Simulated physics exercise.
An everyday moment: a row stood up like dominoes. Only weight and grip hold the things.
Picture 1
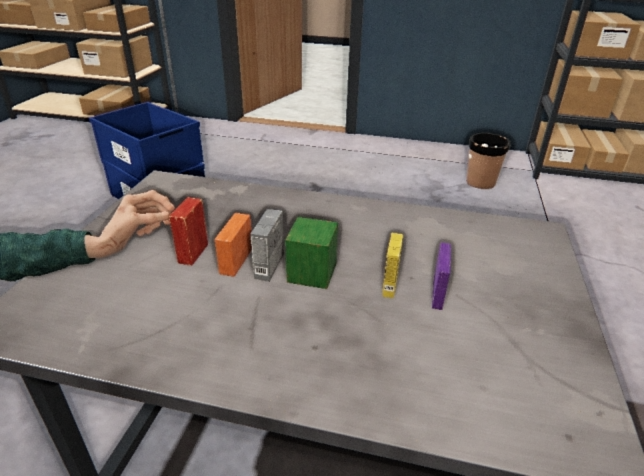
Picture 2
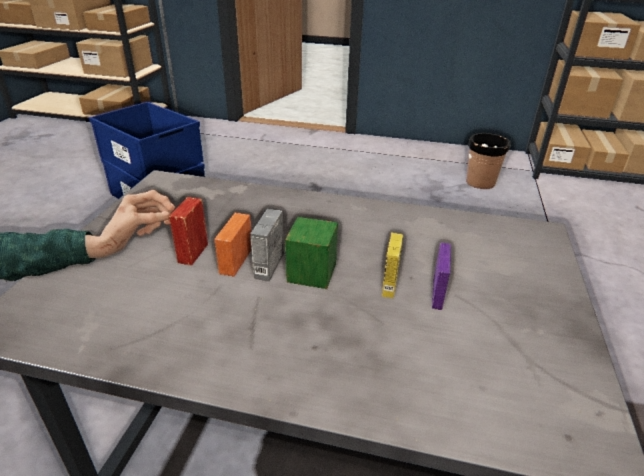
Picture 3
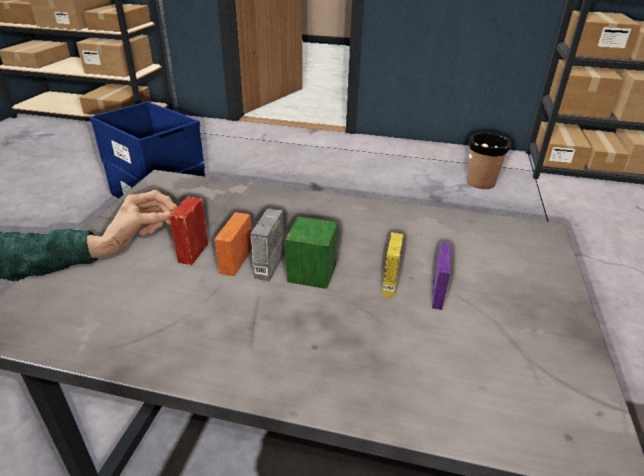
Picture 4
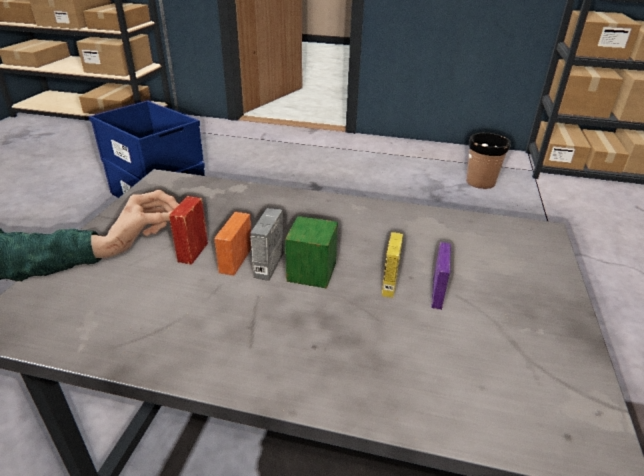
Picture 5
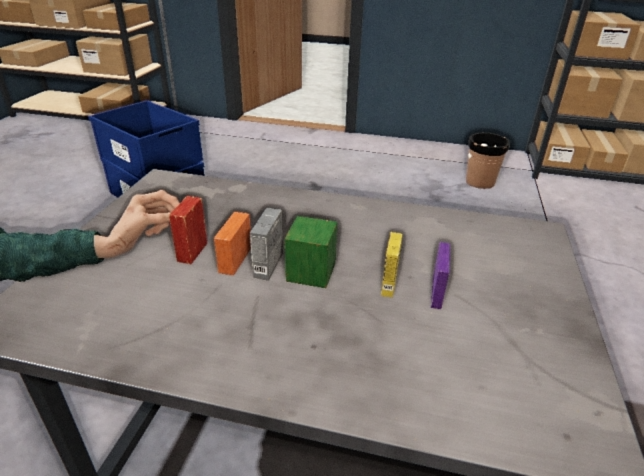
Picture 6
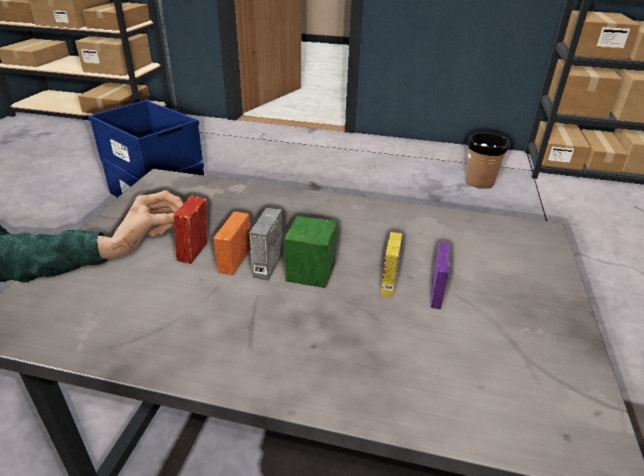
A hand in a green sleeve nudged the top of the red board very slightly to the right, while the orange, grey, green, yellow and purple pieces stood upright along the table, barely changing.
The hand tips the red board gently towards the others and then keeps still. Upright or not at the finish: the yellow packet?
The yellow packet stays upright.
Then, 0.10 s past the last view, red board 13° over.
Then, 0.30 s past the last view, red board 32° over.
Then, 0.40 s past the last view, red board 36° over.
Then, 0.80 s past the last view, yellow packet resting near (391, 265).
Finally, all 4 still in place. Final places as the last picture's camera would see them, yellow packet near (391, 265).
